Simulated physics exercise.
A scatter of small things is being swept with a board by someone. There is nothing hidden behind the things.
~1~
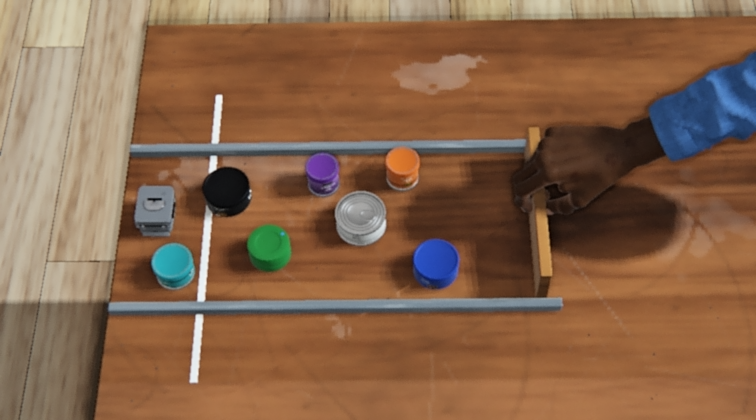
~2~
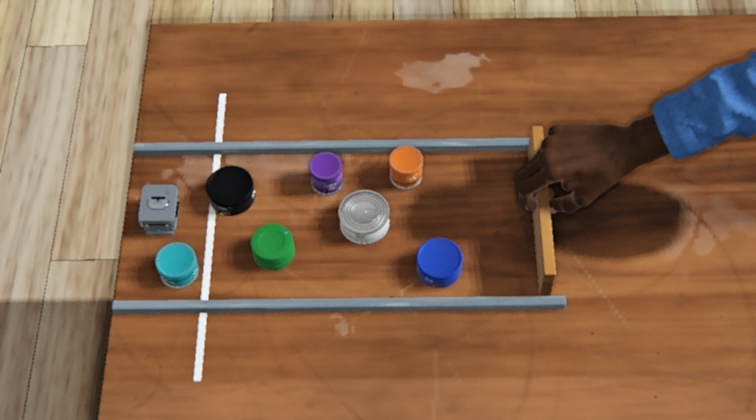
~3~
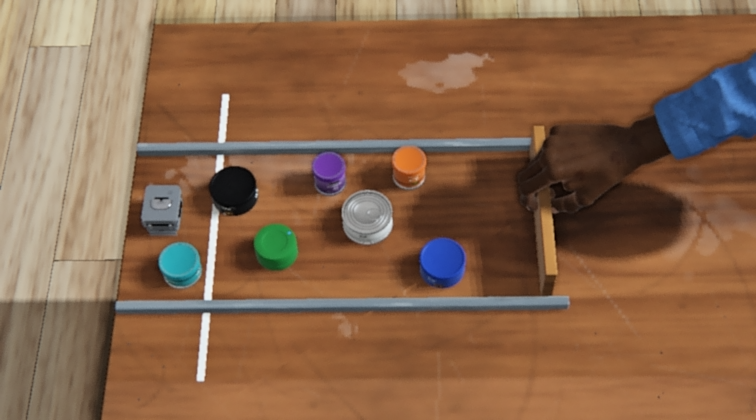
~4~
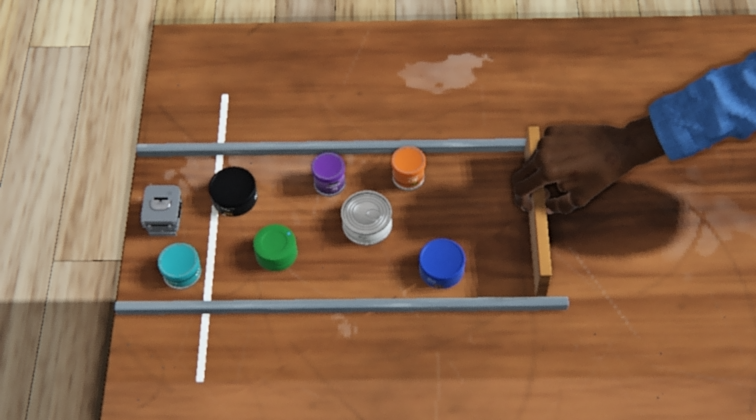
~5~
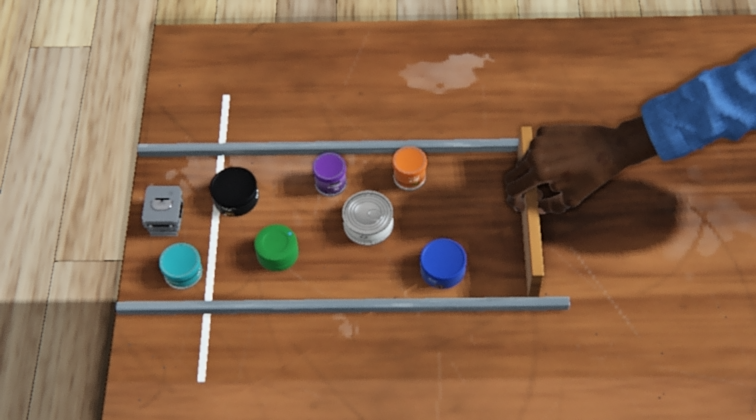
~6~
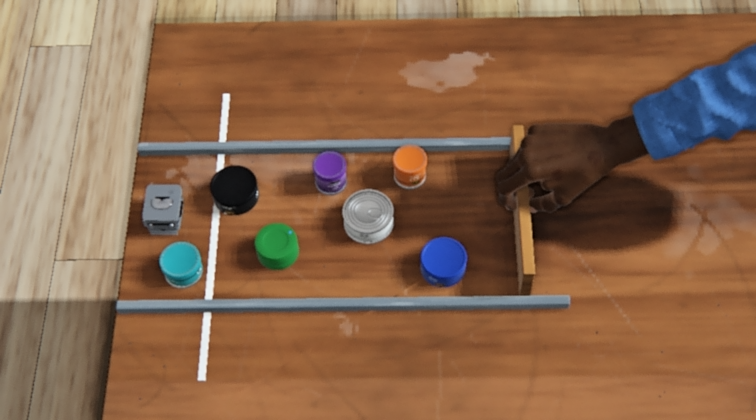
A hand in a blue sleeve sliding a wooden board slightly left between two rails toward scattered small tubs, which stay still.
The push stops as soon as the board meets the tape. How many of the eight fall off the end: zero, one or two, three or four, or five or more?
Most likely the drop count will come to one or two.
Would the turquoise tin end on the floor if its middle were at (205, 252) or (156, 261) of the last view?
In order: Keeps its place; keeps its place.
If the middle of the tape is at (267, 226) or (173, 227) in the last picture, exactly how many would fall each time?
First 0, second 4.
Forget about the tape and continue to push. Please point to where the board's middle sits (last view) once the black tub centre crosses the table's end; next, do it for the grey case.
I'd say about (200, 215) for the first one and about (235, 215) for the second.
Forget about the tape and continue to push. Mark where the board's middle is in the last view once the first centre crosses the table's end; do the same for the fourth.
At (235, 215) for the first, at (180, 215) for the fourth.
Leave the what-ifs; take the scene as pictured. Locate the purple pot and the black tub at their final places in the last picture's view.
First (177, 179), then (145, 204).
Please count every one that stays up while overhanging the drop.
The total here is 1.
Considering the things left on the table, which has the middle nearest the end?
Answer: The black tub.
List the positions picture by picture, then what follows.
In the first frame, grey case (157, 211); turquoise tin (174, 267); black tub (227, 192); board (537, 211); tape (207, 228).
In the second frame, turquoise tin (178, 266); blue tub (439, 263).
In the third frame, black tub (234, 191); white pot (367, 218).
In the fourth frame, grey case (163, 211); green lid (275, 248).
In the fifth frame, turquoise tin (181, 266); orange pot (410, 169).
In the sixth frame, grey case (164, 210); turquoise tin (182, 265); black tub (235, 191); board (521, 209); tape (215, 226).
Soon after, none off yet; grey case at rest near (164, 210); turquoise tin at rest near (182, 265); black tub at rest near (235, 191).
After that, none off yet; grey case moving near (153, 212); turquoise tin moving near (177, 267); black tub displaced about its own width near (194, 204).
In the end, the number that fall off is one or two; gone, grey case.
